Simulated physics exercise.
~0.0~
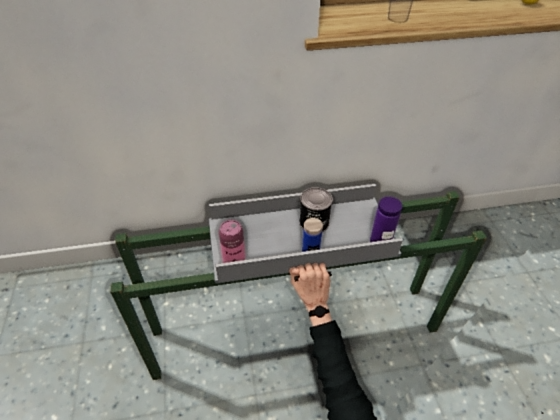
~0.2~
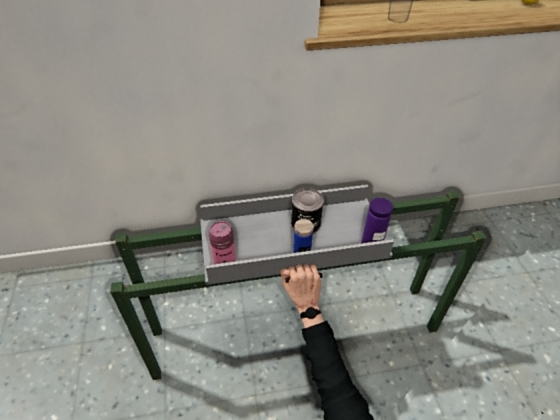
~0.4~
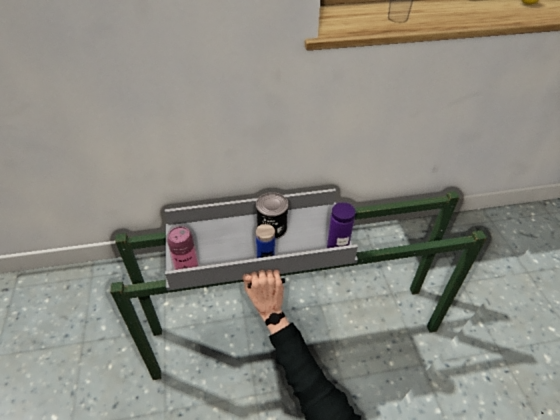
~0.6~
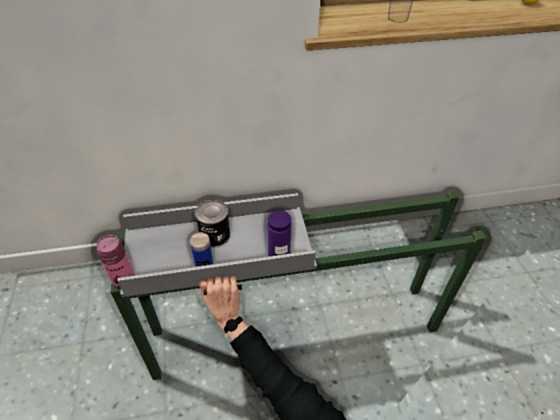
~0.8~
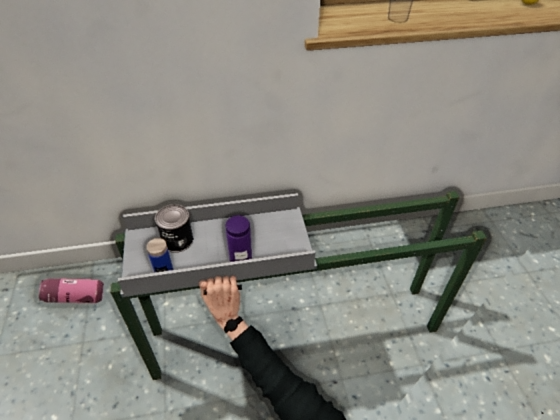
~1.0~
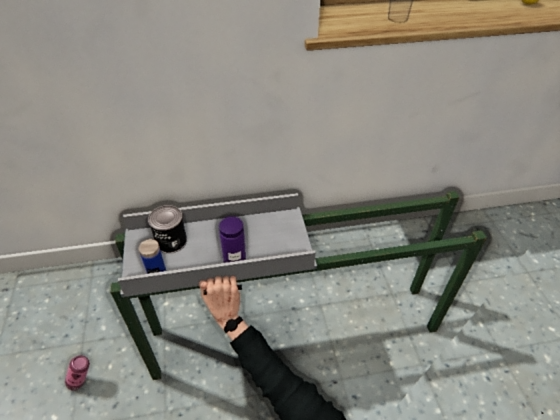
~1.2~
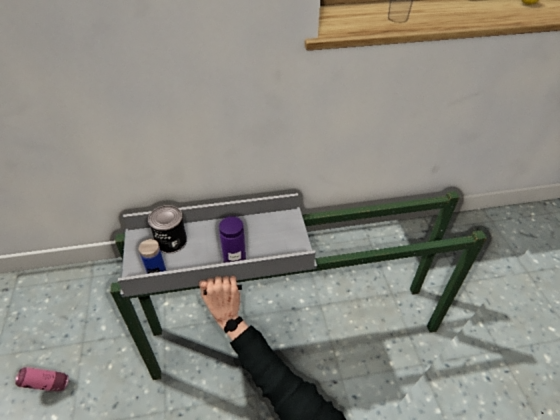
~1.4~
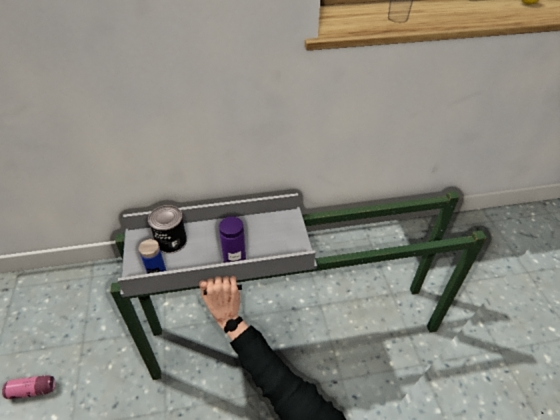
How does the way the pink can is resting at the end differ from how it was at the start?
At the start the pink can stood upright on the tray, but at the end it was lying on its side on the floor.
